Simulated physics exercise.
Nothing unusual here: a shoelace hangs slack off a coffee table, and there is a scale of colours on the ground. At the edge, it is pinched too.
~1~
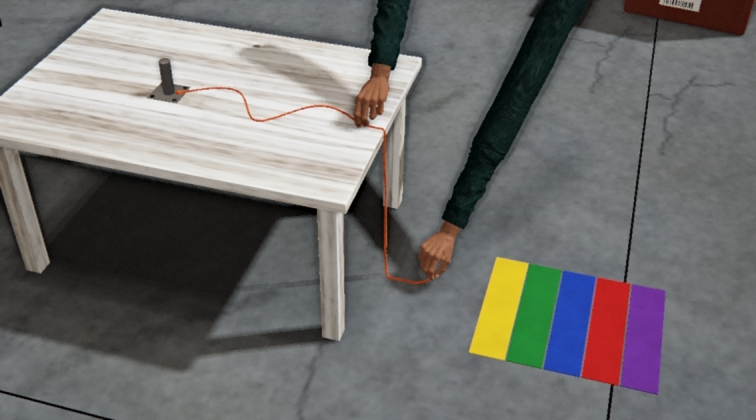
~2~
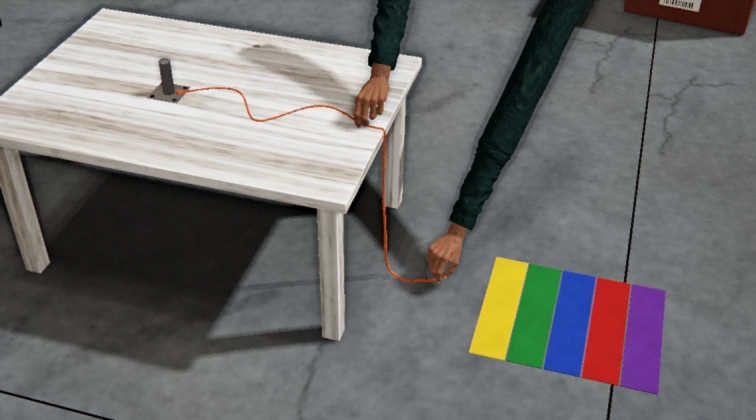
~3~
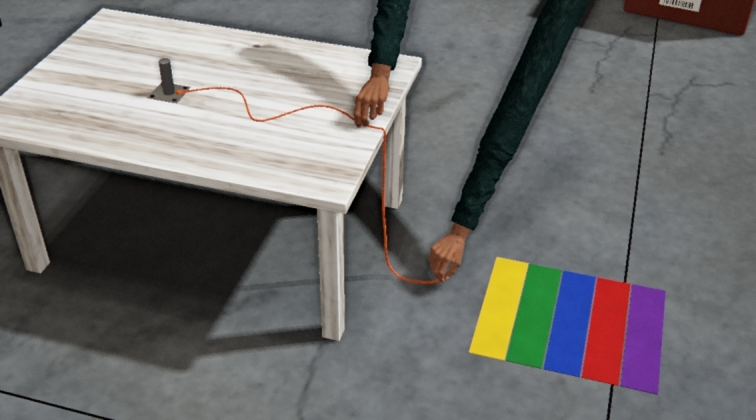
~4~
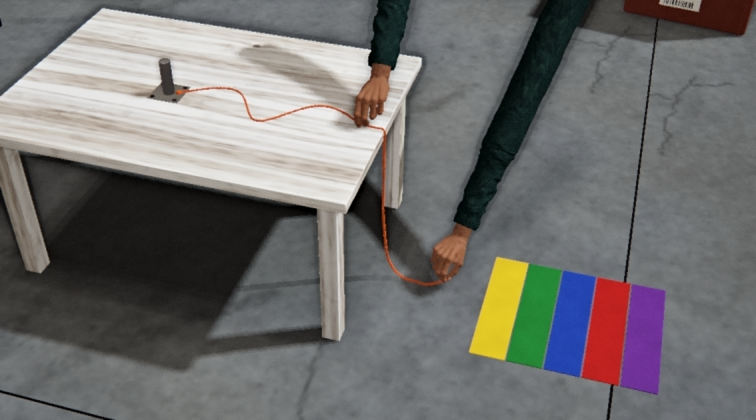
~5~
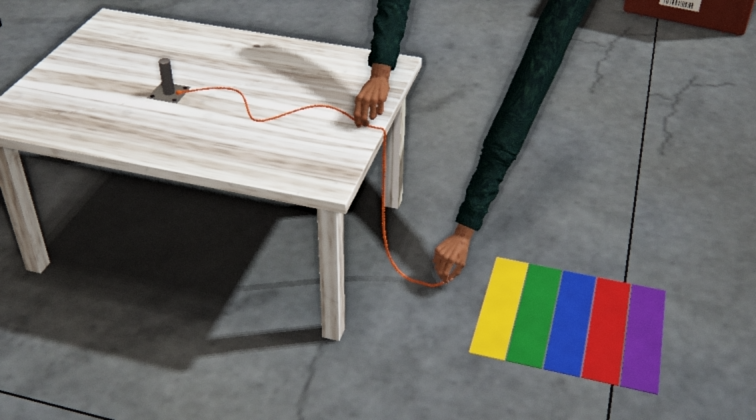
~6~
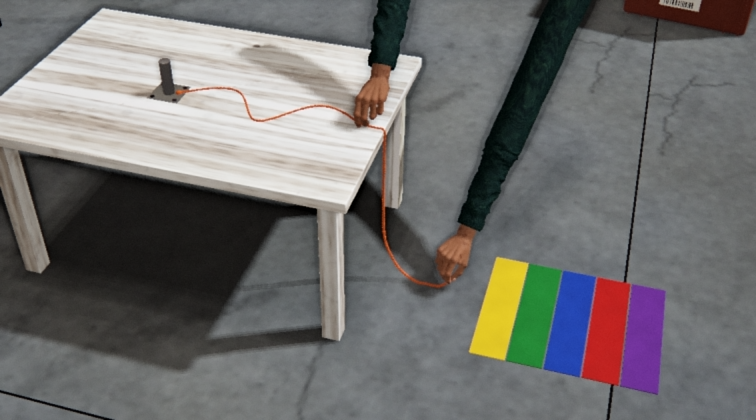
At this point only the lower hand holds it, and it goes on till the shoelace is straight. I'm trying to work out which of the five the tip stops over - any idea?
I would say the red one.
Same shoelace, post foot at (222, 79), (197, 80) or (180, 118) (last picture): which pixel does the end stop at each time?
In order, it comes out close to (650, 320), (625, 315) and (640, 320).
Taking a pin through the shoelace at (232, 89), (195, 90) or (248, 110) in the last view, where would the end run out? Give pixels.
(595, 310); (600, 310); (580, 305).
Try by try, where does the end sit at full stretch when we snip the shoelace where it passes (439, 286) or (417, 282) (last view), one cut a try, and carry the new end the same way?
In that order: (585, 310) and (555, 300).
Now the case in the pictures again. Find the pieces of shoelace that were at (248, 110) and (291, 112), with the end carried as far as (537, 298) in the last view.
(272, 106) and (329, 117), approximately.
Soon after, end near (537, 298); over green.
After that, end near (580, 307); over blue.
At the stop, end near (605, 312); over red. The end stops over the red strip.
